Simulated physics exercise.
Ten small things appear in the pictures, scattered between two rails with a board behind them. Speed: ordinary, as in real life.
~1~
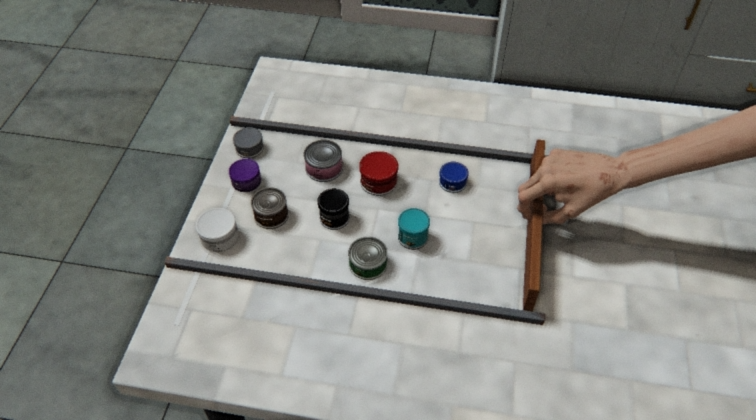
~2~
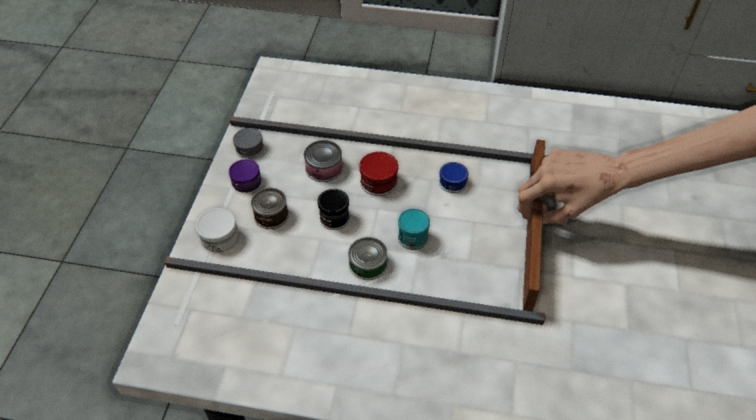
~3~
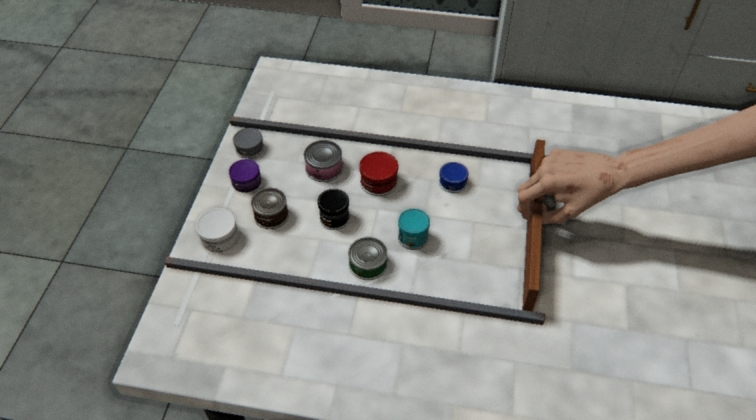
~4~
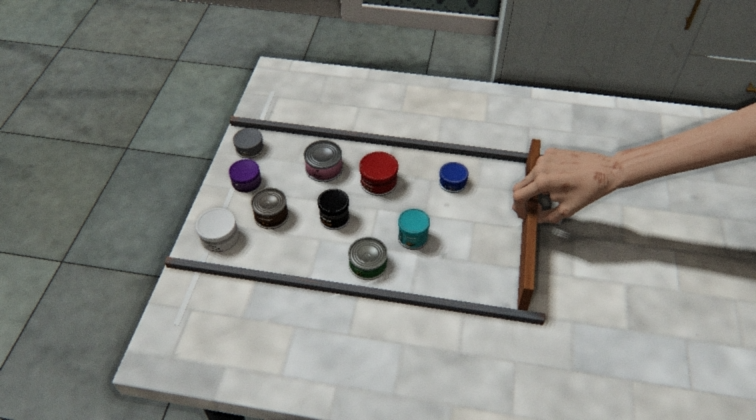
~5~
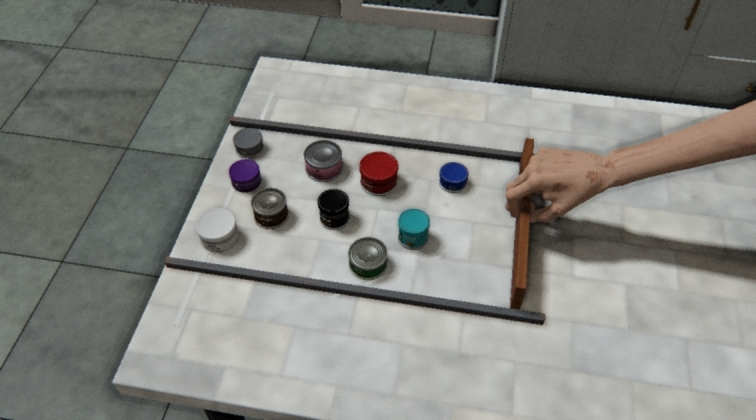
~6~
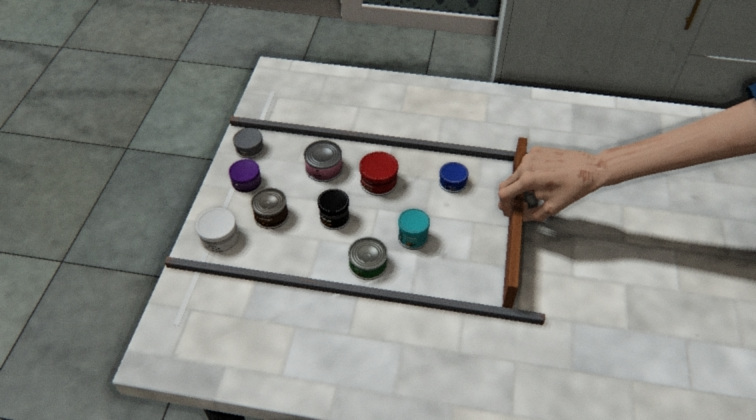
We see ten small round containers of various colours scattered between two dark rails on a pale tiled surface, while a hand grips a wooden board at the right, holding it still at first, then sliding it slightly left.
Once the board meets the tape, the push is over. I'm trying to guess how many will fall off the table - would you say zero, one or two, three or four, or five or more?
So in the end, at least five bits get shoved clean off.
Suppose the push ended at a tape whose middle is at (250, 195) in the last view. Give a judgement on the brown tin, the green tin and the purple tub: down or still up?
First the brown tin, which stays on top, then the green tin, which stays on top, and the purple tub, which leaves the top.
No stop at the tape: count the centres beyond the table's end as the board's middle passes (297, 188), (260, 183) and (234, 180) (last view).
Counts per position: 0 / 1 / 6.
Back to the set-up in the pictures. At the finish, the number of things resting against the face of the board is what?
Contact count: 4.
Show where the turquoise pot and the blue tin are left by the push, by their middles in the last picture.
Going in order: First (210, 196), then (236, 142).
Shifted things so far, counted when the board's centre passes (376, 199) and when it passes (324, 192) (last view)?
That gives 6 for the first and 7 for the second.
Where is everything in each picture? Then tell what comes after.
In the first picture, grey pot (249, 143); white tub (218, 230); purple tub (245, 176); board (535, 221); tape (232, 192).
In the second picture, white tub (218, 231); red pot (379, 174).
In the third picture, purple tub (245, 176); black pot (334, 209).
In the fourth picture, grey pot (249, 143); board (530, 220).
In the fifth picture, white tub (218, 231); blue tin (454, 177).
In the sixth picture, grey pot (249, 143); white tub (218, 231); purple tub (245, 176); board (516, 218); tape (232, 192).
Early on, none off yet; grey pot at rest near (249, 143); white tub at rest near (218, 231); purple tub at rest near (245, 176).
Finally, the number that fall off is five or more; lost, black pot, pink pot, brown tin, purple tub, white tub and grey pot.
